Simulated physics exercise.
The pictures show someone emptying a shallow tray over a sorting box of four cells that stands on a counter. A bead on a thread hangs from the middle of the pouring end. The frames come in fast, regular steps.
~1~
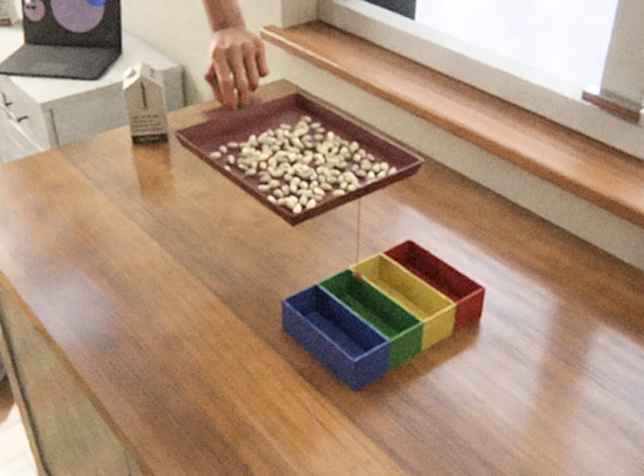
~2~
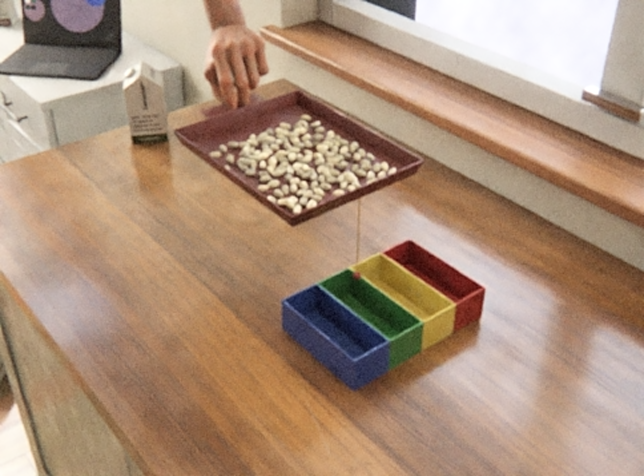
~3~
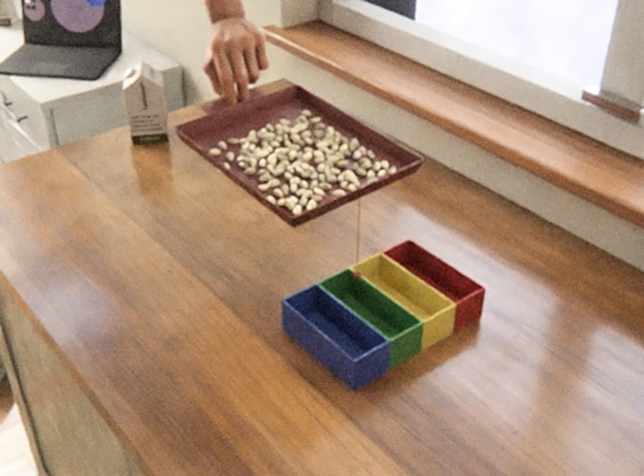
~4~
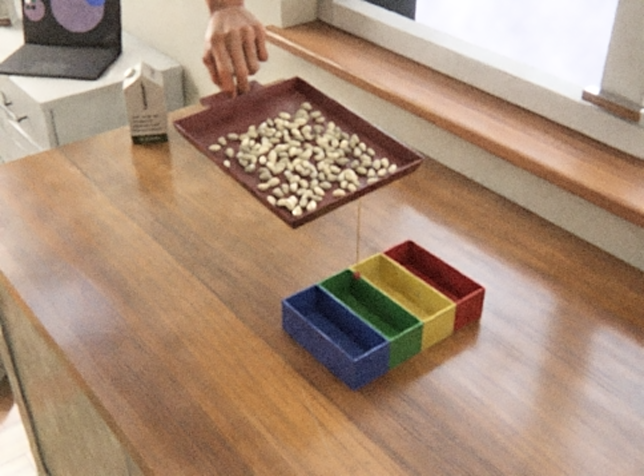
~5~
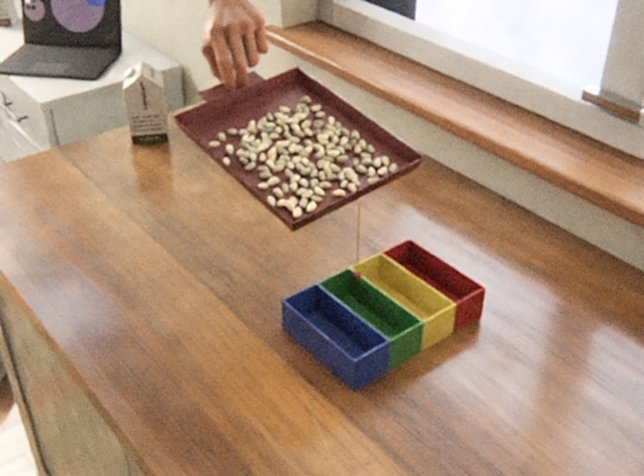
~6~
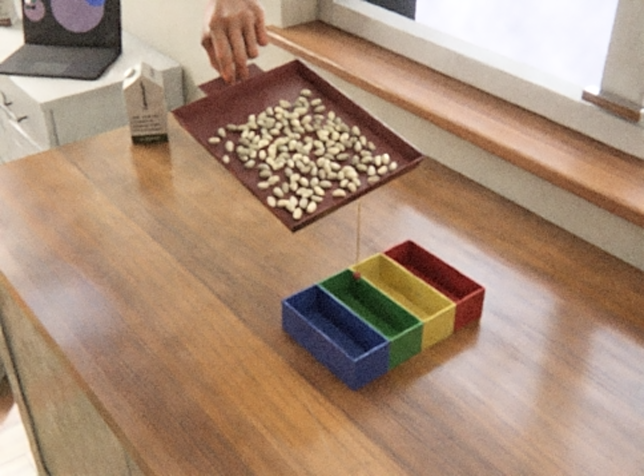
A shallow dark red tray of pale beans starts out level above a blue, green, yellow and red sorting box on a wooden counter. A hand gripping its far end gradually raises that end, and the pouring end tilts slightly toward its left corner while the beans barely shift.
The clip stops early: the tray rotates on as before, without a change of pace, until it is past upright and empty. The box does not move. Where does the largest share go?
It favours the blue compartment.
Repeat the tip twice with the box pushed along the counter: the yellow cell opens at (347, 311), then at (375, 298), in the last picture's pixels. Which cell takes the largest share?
One: The green one. Two: That blue cell.
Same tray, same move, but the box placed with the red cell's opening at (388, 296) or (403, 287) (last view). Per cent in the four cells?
About 100 and 100 per cent.
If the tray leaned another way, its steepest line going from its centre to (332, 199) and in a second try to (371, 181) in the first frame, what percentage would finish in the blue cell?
Near 30 % and 0 %.
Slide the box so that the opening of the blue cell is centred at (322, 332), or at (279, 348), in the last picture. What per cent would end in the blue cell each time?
Near 70 % and 10 %.
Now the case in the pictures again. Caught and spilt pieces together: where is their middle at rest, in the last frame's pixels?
Near (309, 354).
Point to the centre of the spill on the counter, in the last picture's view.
Roughly at (277, 374).
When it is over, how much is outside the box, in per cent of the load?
Some 50 per cent.
Shortly afterwards, tray tipped steeply; the whole lot on the tray.
Next, tray tipped right over; near a third on the tray; a little in the blue cell; only a few in the green cell; near half falling or outside the box.
Some moments later, tray tipped past a quarter turn; near half in the blue cell; only a few in the green cell; near half falling or outside the box.
In the end, tray tipped past a quarter turn; near half in the blue cell; only a few in the green cell; none at all in the yellow cell; none at all in the red cell; near half outside the box.
